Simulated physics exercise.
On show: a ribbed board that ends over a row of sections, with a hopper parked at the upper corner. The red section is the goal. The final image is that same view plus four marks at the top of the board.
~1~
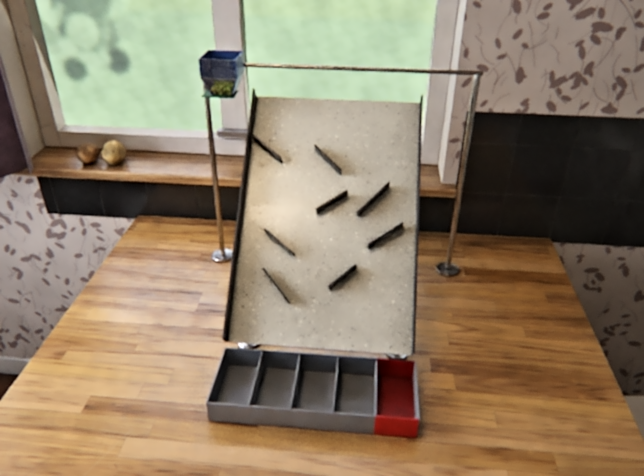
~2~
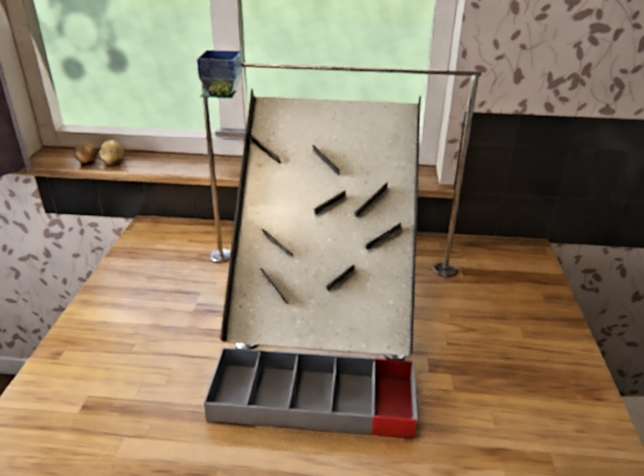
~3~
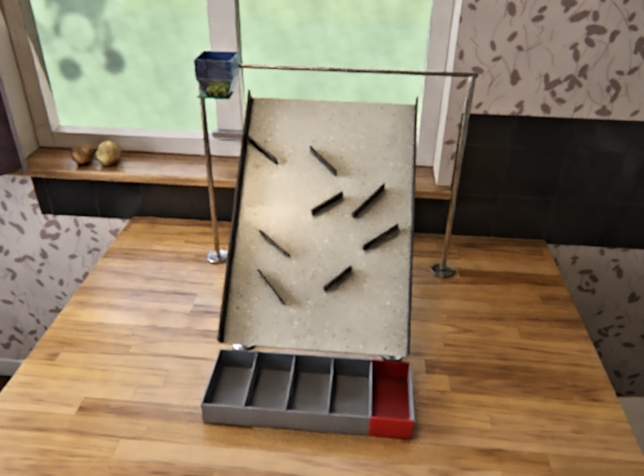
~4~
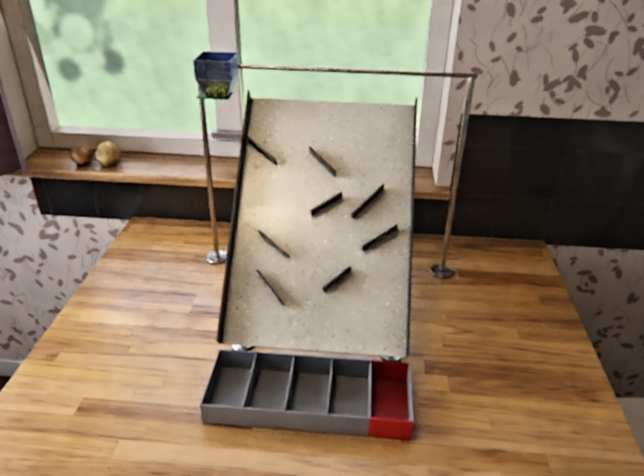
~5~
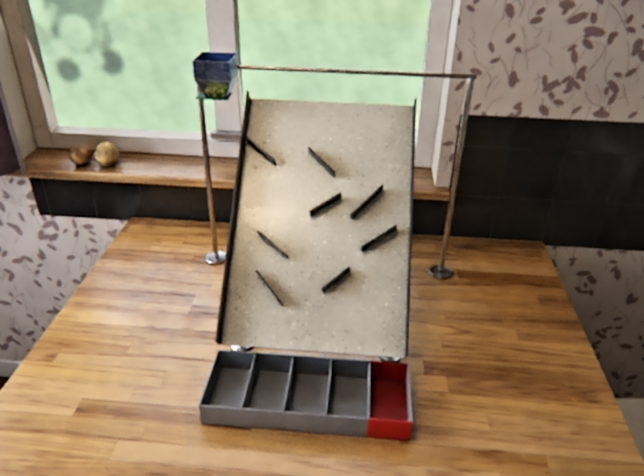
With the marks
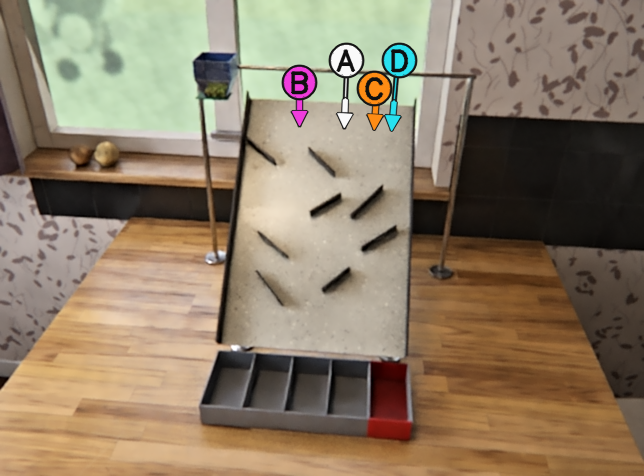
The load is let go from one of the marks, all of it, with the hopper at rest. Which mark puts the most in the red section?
Go for D.
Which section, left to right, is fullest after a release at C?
It is the second one.
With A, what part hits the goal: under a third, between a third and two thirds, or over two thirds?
Under a third.
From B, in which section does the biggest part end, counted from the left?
The third from the left.
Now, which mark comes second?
C it is.
On the marked copy, mark A meets the board at (344, 122); mark B meets the board at (299, 120); mark C meets the board at (374, 124); mark D meets the board at (392, 125).
Choosing A, not one piece in the red section, almost all in other sections, about a tenth outside the box.
Choosing B, not one piece in the red section, almost all in other sections.
Choosing C, about a tenth in the red section, the larger part in other sections, just a few outside the box.
Choosing D, roughly a third in the red section, roughly two thirds in other sections.
